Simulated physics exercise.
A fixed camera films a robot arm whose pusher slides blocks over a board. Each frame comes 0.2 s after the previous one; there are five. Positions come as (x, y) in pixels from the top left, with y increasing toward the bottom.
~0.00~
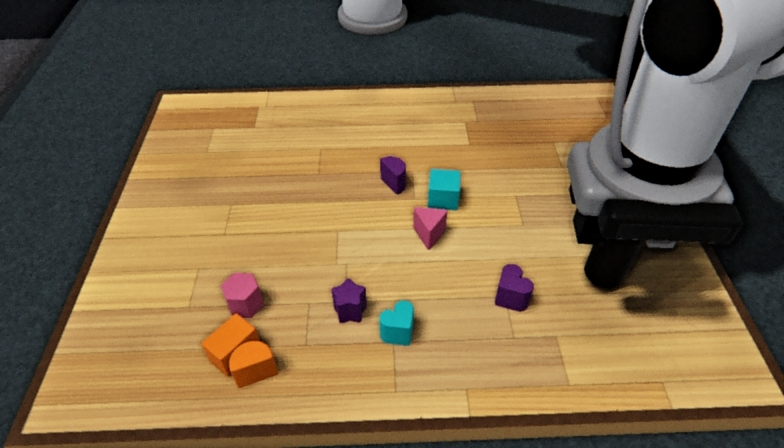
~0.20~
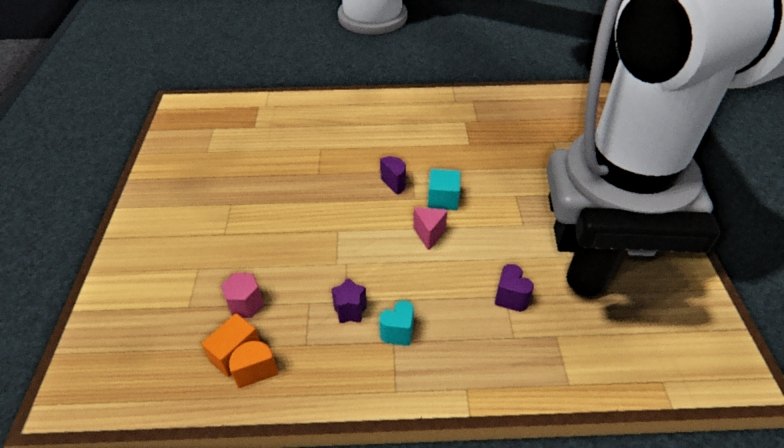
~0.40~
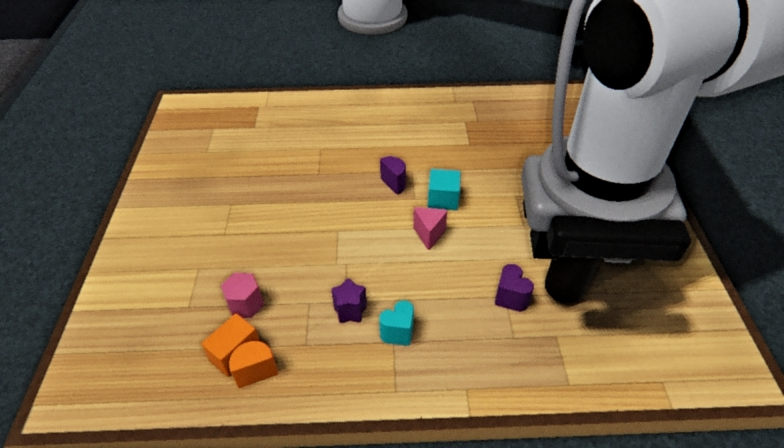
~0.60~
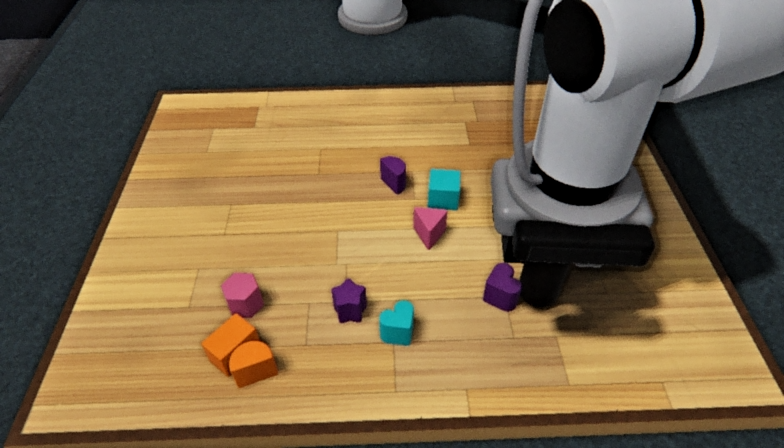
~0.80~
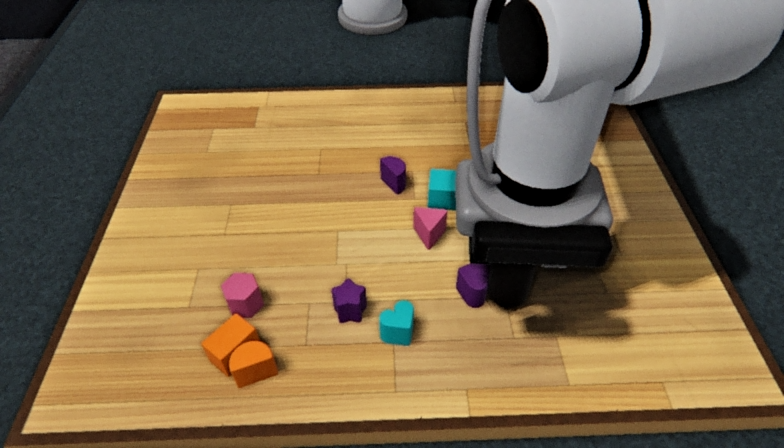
A robot arm with a dark cylindrical tip moves left across a wooden board scattered with colourful blocks, reaches the purple heart, and pushes it a short way left toward the turquoise heart and purple star, which stay still.
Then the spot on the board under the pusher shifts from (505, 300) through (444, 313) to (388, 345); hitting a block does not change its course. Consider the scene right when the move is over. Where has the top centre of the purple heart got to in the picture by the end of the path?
Most likely (427, 271).
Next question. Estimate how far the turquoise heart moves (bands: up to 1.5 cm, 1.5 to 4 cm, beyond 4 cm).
It falls in the over 4 cm band.
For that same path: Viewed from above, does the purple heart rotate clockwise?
Yes, that is what happens.
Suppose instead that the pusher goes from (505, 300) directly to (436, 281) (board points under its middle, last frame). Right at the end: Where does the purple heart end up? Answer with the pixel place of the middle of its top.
About (407, 255).
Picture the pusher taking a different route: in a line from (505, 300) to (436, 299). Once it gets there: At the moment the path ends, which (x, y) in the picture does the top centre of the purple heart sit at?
I predict (406, 272).
On the path given first. One third of the way, pusher (464, 298); purple heart (438, 272), turned 20° clockwise.
Two thirds of the way, pusher (425, 316); turquoise heart (391, 319); purple heart (427, 271), turned 50° clockwise.
At the end, pusher (388, 338); purple star in place; turquoise heart (353, 343), turned 15° anticlockwise; purple heart (427, 271), turned 50° clockwise.
